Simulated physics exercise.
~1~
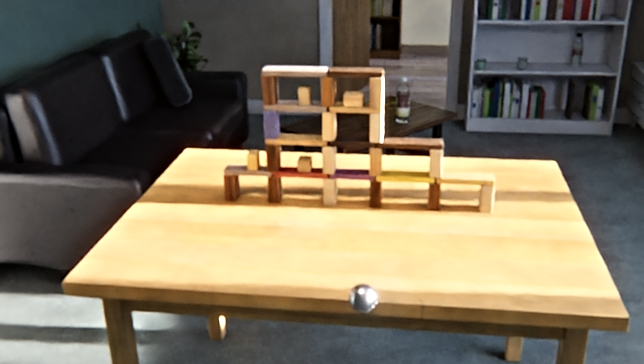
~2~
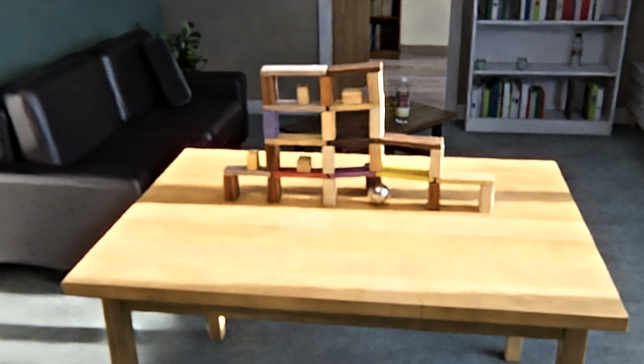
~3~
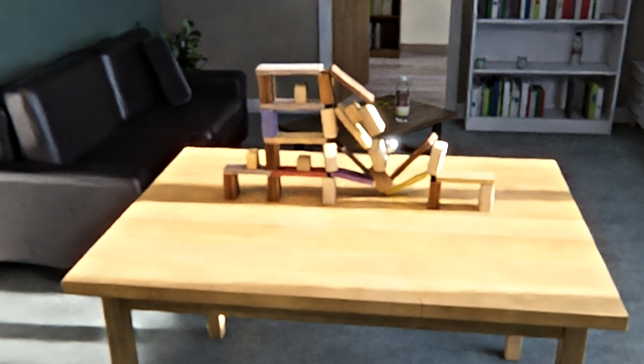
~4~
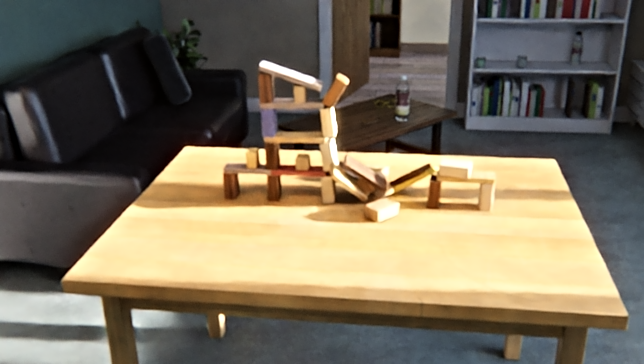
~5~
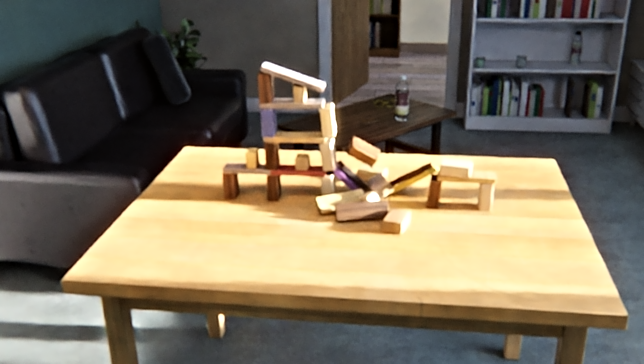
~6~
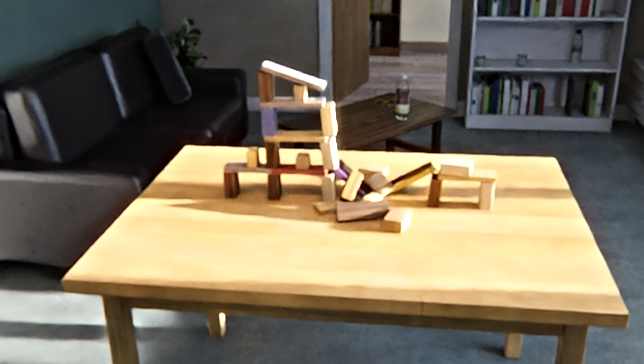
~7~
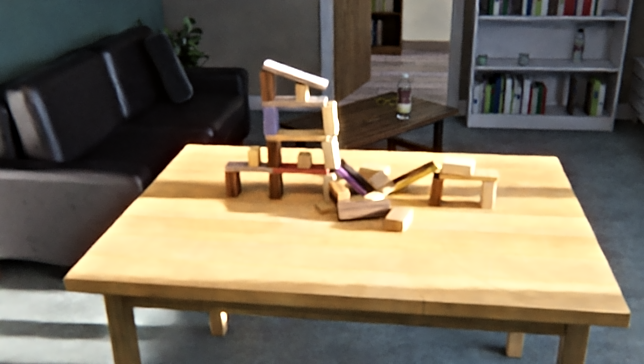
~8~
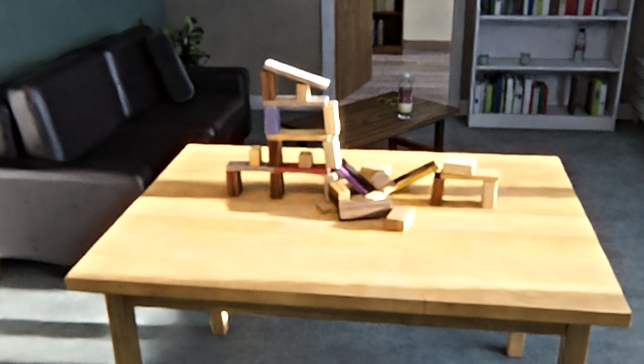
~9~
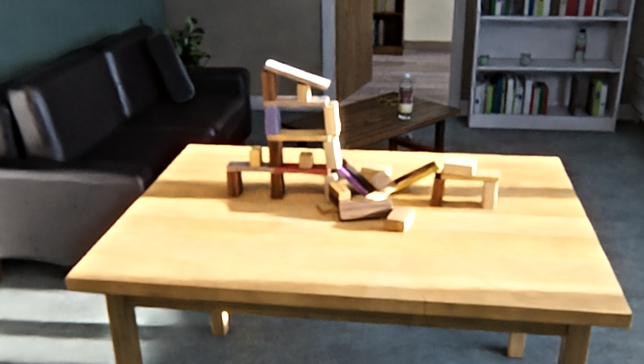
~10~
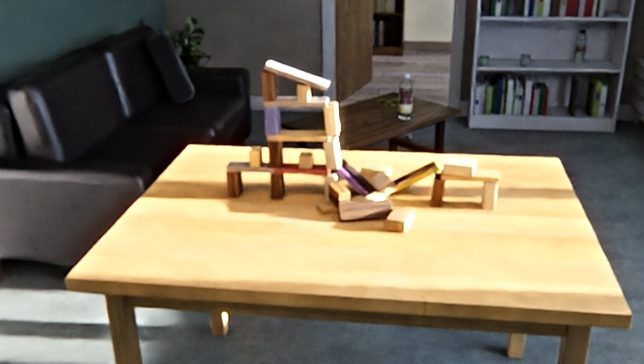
A steel ball strikes a block tower, collapsing its right side while the left stays standing.
